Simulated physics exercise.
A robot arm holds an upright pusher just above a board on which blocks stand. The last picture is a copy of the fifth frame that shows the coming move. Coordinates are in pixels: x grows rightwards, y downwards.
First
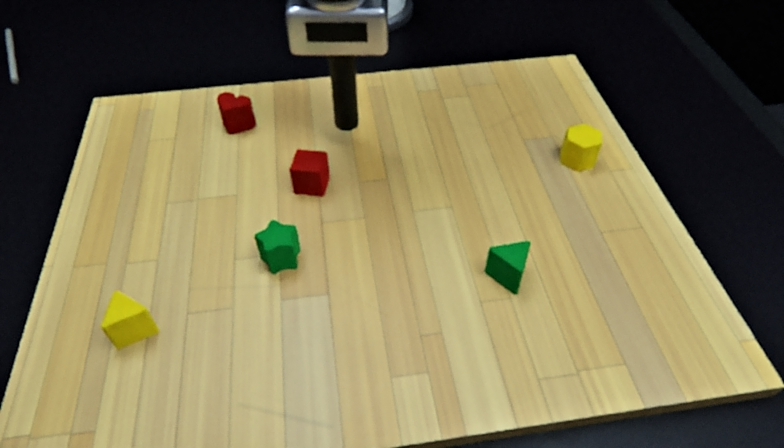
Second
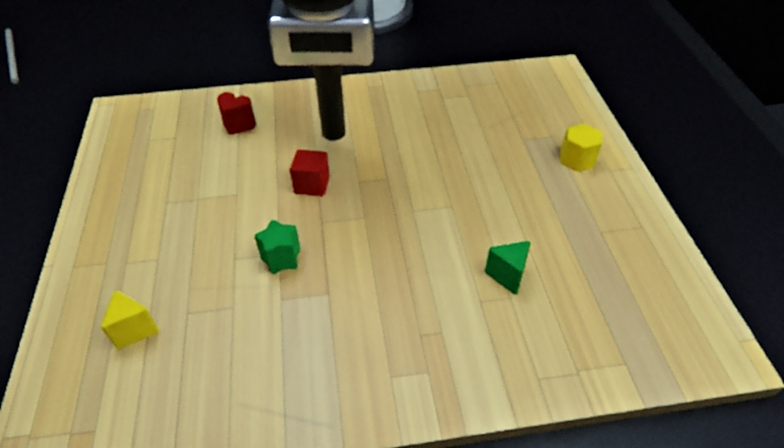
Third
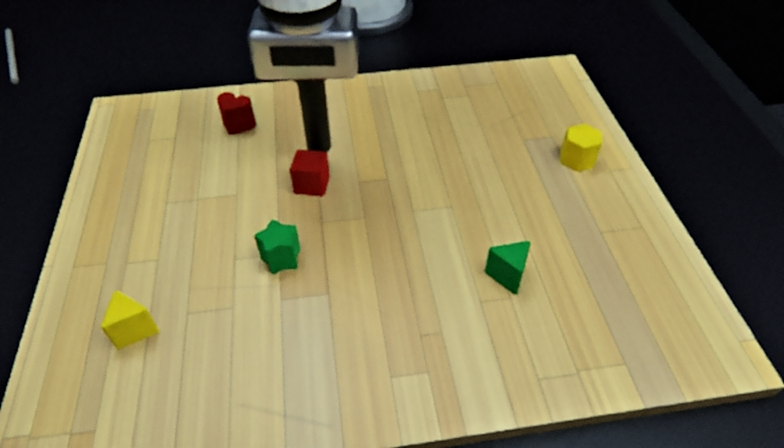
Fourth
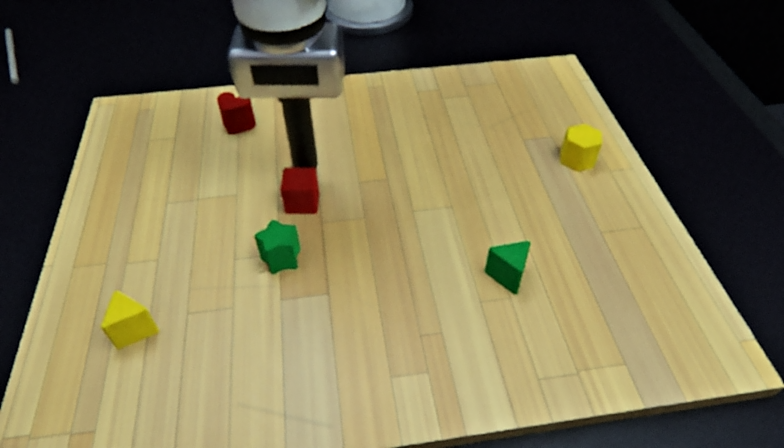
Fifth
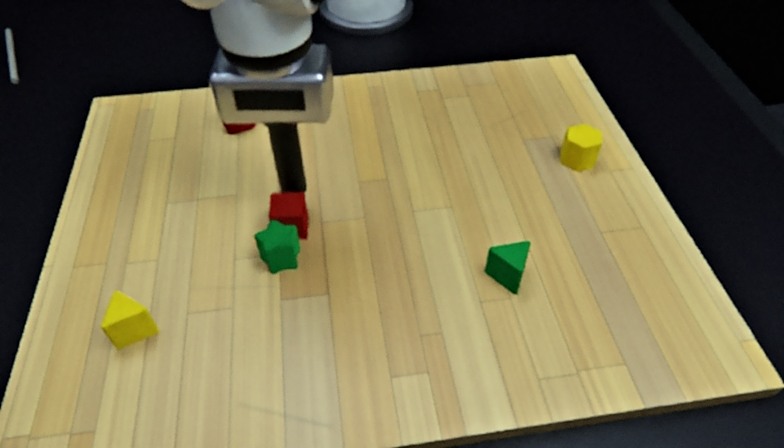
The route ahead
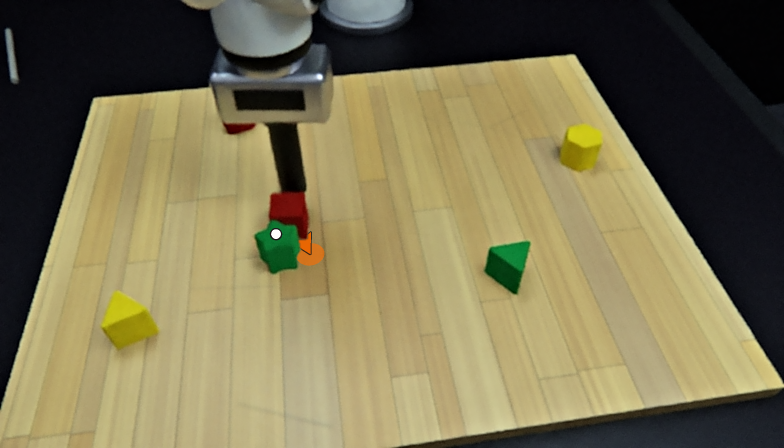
The clip opens on a wooden board with red, green and yellow blocks, a robot arm's pusher upright near the far edge. The pusher moves toward the viewer and slightly left, reaching the red cube. It then pushes the cube the same way until it sits right beside the green star.
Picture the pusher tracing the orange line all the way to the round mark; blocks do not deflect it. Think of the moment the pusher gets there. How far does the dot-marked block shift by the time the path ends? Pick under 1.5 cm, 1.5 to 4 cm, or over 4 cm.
Above 4 cm.
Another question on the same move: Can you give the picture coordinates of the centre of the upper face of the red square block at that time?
Final place: (285, 252).
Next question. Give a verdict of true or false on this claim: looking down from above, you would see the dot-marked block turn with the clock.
True
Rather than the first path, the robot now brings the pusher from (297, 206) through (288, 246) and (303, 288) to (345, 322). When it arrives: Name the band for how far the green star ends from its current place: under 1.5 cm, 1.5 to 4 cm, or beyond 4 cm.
It slides well over 4 cm.
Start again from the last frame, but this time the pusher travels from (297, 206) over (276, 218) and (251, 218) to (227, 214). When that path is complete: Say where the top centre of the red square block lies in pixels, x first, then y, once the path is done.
It should be at about (269, 217).
The line goes from (297, 206) through (297, 222) and (301, 238) to (310, 254); the dot is on the green star.
The first path, step by step. Halfway along, pusher at (295, 214); green star at (265, 257); red square block at (281, 229), turned 20° clockwise.
At the end, pusher at (307, 238); green star at (254, 274), turned 25° clockwise; red square block at (285, 252), turned 50° clockwise.
